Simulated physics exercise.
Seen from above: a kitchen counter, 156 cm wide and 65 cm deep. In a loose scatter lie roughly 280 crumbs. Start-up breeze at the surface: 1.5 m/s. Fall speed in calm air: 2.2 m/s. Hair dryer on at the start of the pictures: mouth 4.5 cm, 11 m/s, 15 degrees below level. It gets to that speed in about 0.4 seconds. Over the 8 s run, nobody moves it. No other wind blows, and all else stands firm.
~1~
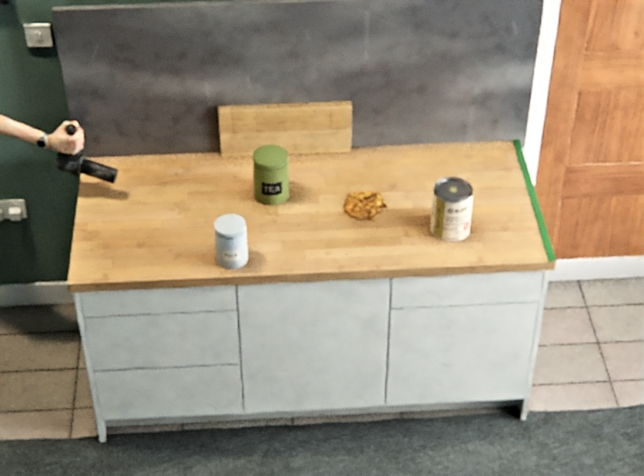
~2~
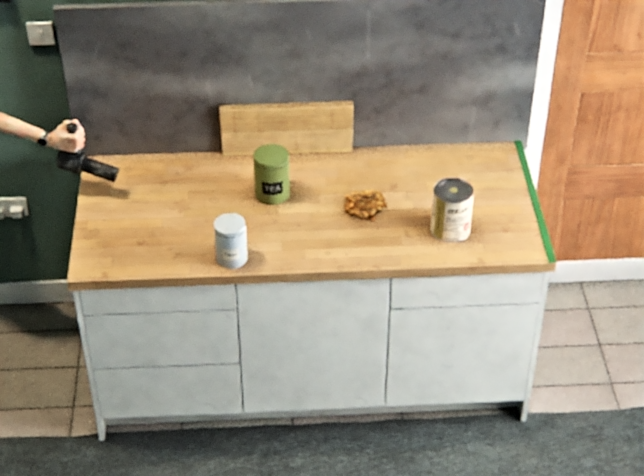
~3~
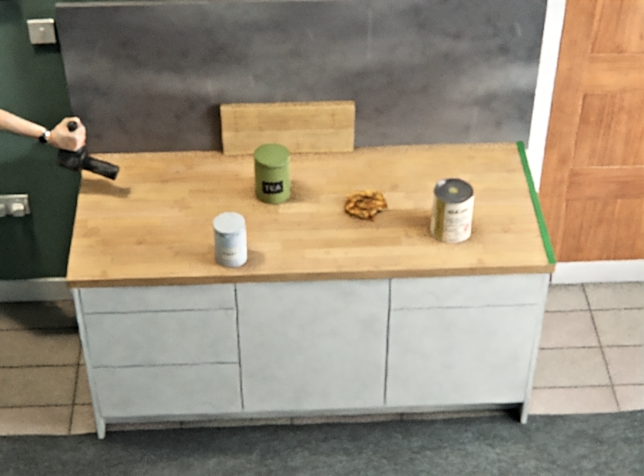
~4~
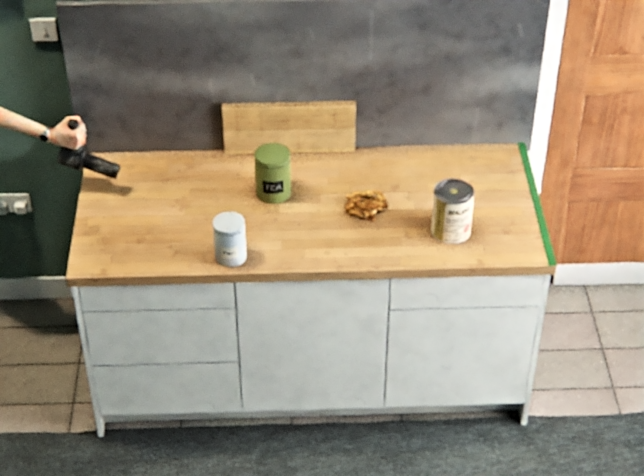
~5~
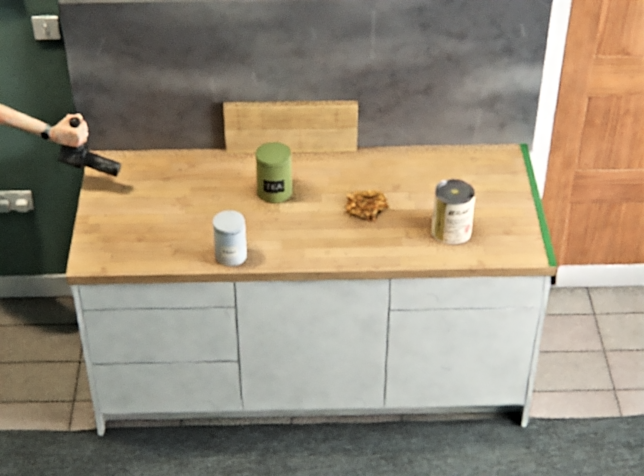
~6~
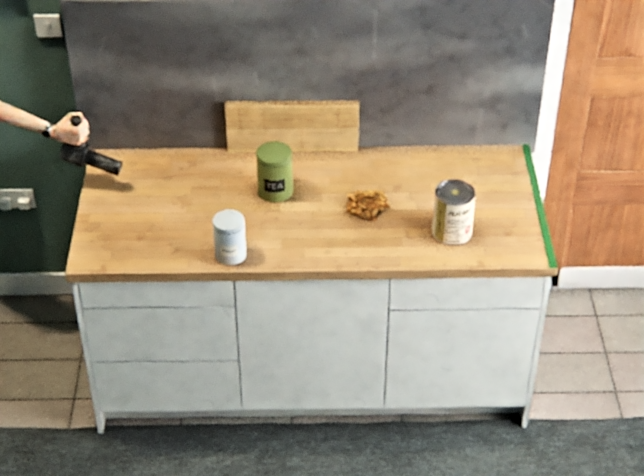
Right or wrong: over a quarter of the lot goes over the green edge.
Right.
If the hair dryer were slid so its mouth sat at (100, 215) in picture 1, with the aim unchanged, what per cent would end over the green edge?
You'd be looking at something like 30 in a hundred.
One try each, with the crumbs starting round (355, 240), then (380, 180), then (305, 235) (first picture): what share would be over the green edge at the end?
Results, one try each: 0 %, 2 %, 2 %.
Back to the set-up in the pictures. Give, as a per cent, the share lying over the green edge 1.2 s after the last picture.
Some 40 per cent.
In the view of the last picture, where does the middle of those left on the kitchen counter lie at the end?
Near (509, 220).
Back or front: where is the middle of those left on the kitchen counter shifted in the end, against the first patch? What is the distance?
Drift: Forward direction, about 10 cm.
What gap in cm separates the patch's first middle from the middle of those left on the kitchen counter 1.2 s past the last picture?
The centre sits some 40 cm from where it began.
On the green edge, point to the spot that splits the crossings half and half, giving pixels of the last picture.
Around (545, 212).
Then, 1.2 s after the last picture, 45 % are over the green edge; the middle of those still in play is near (489, 196); 51 % have settled or left.
Then, 2.2 s after the last picture, 60 % are over the green edge; the middle of those still in play is near (506, 192); 72 % have settled or left.
Then, 4.0 s after the last picture, 65 % are over the green edge; the middle of those still in play is near (509, 191); 79 % have settled or left.
Then, 7.6 s after the last picture, at the end, 68 % are over the green edge; the middle of those still in play is near (509, 220).
